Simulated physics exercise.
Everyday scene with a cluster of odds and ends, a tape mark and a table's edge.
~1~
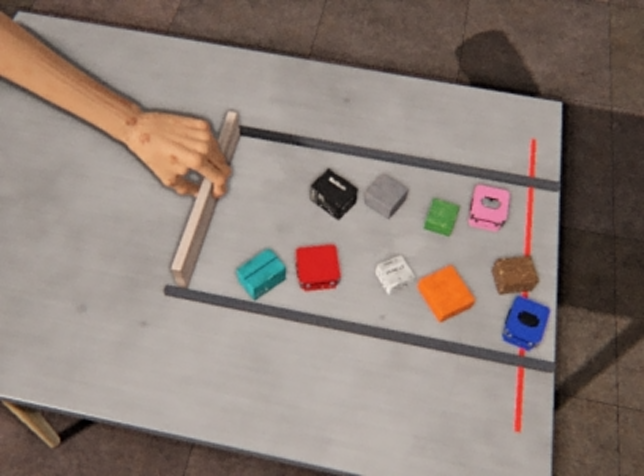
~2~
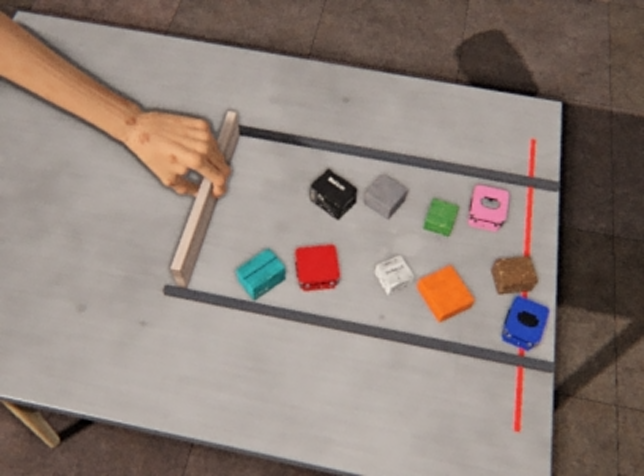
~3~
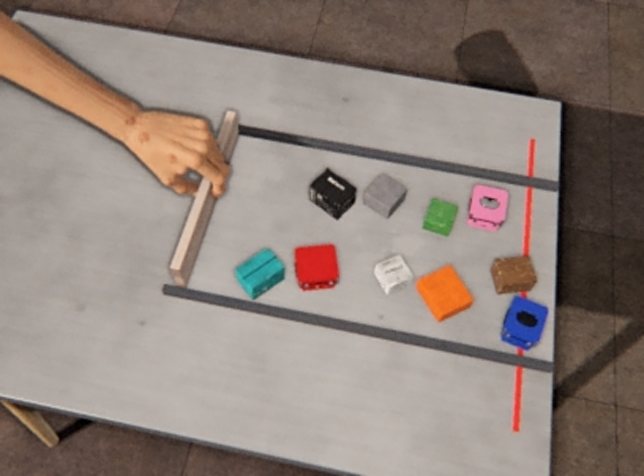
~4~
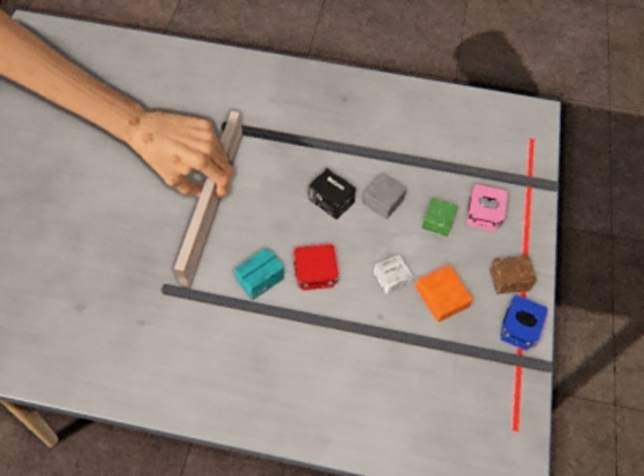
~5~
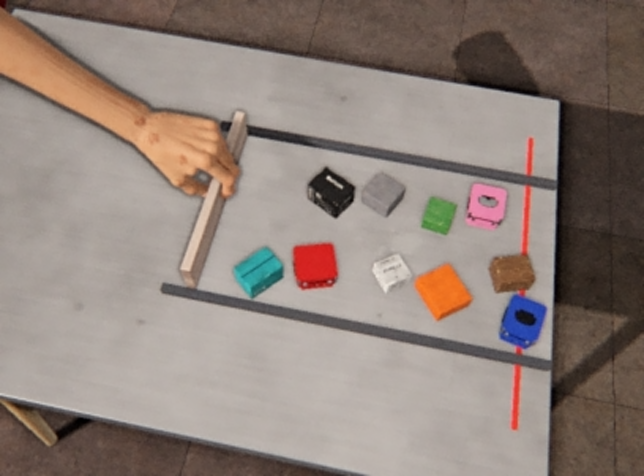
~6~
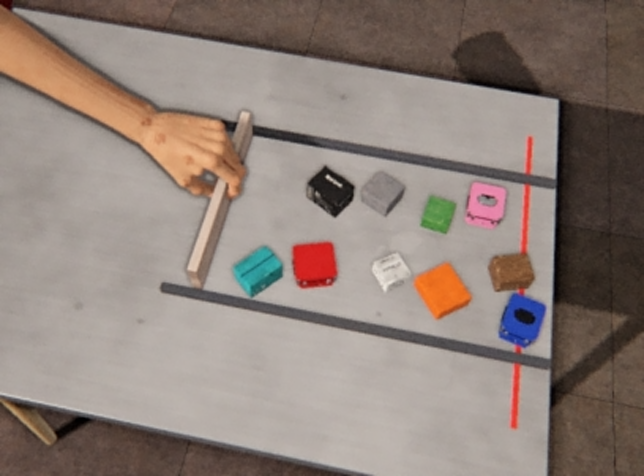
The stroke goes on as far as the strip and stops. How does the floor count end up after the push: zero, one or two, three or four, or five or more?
Five plus tumble.
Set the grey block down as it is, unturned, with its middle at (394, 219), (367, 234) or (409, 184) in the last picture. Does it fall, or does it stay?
Place by place, it goes down, holds its place, holds its place.
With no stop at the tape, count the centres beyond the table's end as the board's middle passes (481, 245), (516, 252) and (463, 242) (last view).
4, 7, 1.
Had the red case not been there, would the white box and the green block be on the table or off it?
The white box does not fall, the green block is lost.
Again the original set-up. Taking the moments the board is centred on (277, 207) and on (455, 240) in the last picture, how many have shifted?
So far 2, and 10 at the second.
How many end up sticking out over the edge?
2 overhanging.
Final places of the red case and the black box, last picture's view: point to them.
(543, 282) and (548, 223), roughly.
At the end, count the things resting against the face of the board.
At rest, 3 are in contact.
A little later, none off yet; blue case at rest near (521, 321); brown block at rest near (511, 273); pink case at rest near (485, 206).
Next, none off yet; blue case at rest near (521, 321); brown block moving near (516, 273); pink case shifted well along near (544, 208).
When it is over, the number that fall off is five or more; down, grey block, white box, green block, orange block, pink case, brown block and blue case.
